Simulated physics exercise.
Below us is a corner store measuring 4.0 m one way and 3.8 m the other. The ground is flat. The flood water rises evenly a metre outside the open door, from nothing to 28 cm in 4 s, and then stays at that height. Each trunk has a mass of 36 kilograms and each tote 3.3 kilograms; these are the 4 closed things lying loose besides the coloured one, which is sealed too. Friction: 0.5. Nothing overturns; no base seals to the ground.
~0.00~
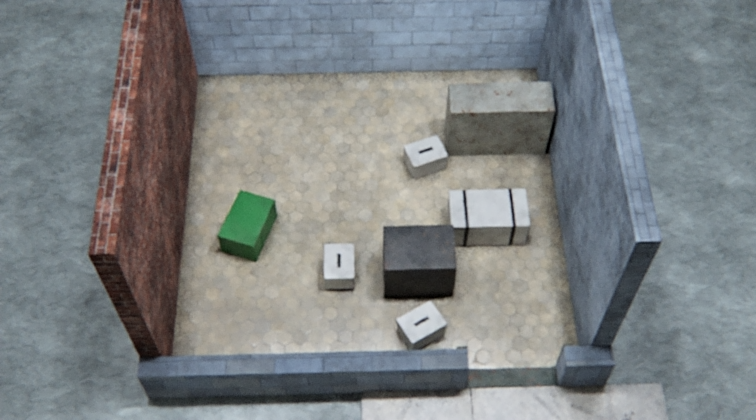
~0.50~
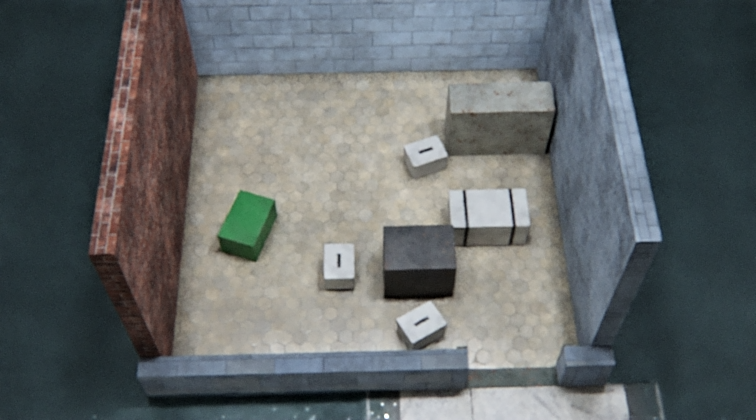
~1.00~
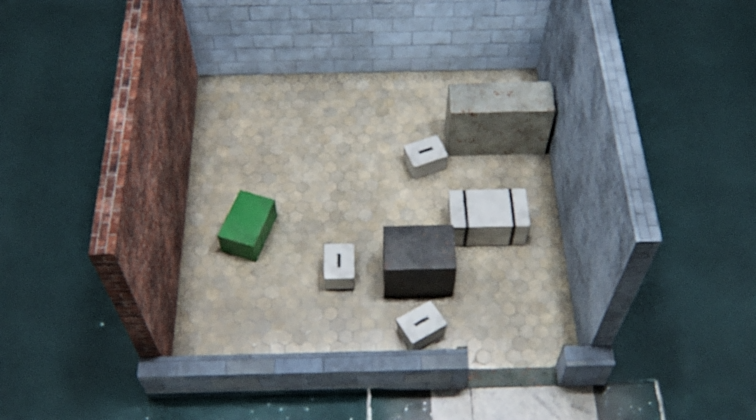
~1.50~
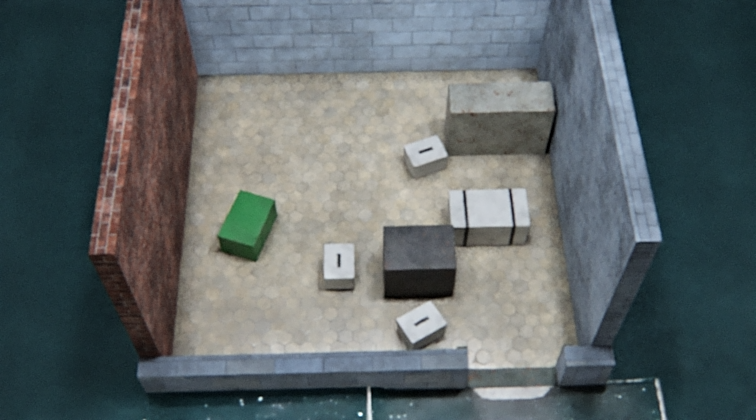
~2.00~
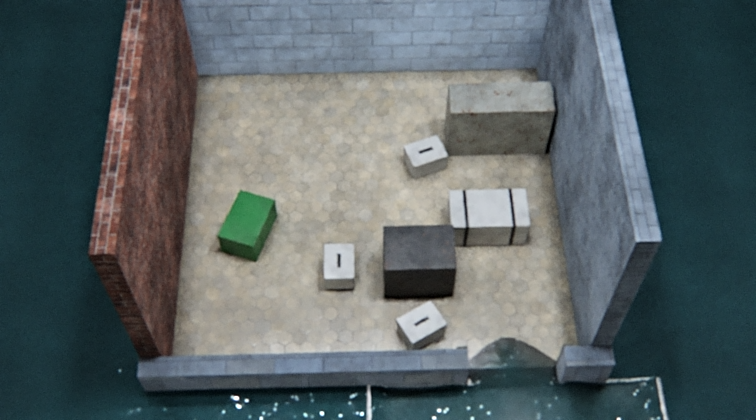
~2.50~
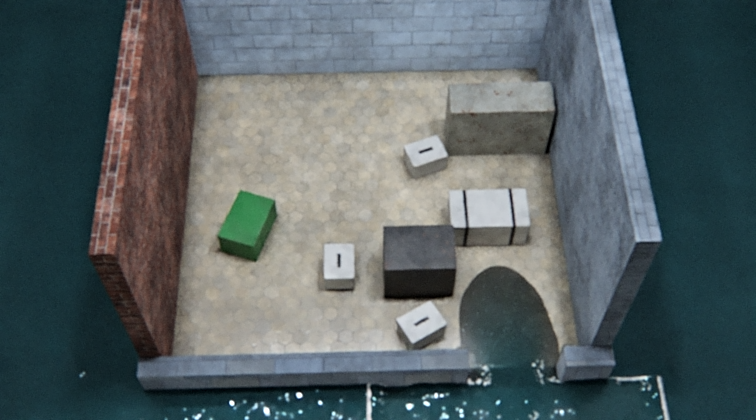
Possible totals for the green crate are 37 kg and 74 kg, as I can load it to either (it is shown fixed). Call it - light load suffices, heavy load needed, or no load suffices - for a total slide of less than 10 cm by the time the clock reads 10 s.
My call: Light load suffices.
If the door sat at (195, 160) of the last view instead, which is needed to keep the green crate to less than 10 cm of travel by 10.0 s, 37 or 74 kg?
Under that change the small mass suffices.
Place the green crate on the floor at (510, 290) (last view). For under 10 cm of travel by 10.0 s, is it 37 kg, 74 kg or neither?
Short answer: Heavier load only.
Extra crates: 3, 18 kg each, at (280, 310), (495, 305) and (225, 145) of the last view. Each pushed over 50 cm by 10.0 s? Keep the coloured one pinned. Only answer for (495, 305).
Its shift comes out greater than that.
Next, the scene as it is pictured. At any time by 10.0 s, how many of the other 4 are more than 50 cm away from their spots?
I make that 3.
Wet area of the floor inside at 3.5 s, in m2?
Close to 2.5 m2, I'd say.
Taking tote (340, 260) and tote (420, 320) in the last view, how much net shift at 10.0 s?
They sit 30 cm and 50 cm away, in the order given.
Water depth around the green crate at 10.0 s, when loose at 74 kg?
Around 12 cm.
After 3.5 s the green crate would be 0 cm from its start with 37 kg and 0 cm from its start with 74 kg; 0 cm of water round it then.
After 4.5 s the green crate would be 0 cm from its start with 37 kg and 0 cm from its start with 74 kg; 0 cm of water round it then.
After 7.0 s the green crate would be 0 cm from its start with 37 kg and 0 cm from its start with 74 kg; 3 cm of water round it then.
After 10.0 s the green crate would be 0 cm from its start with 37 kg and 0 cm from its start with 74 kg; 12 cm of water round it then.
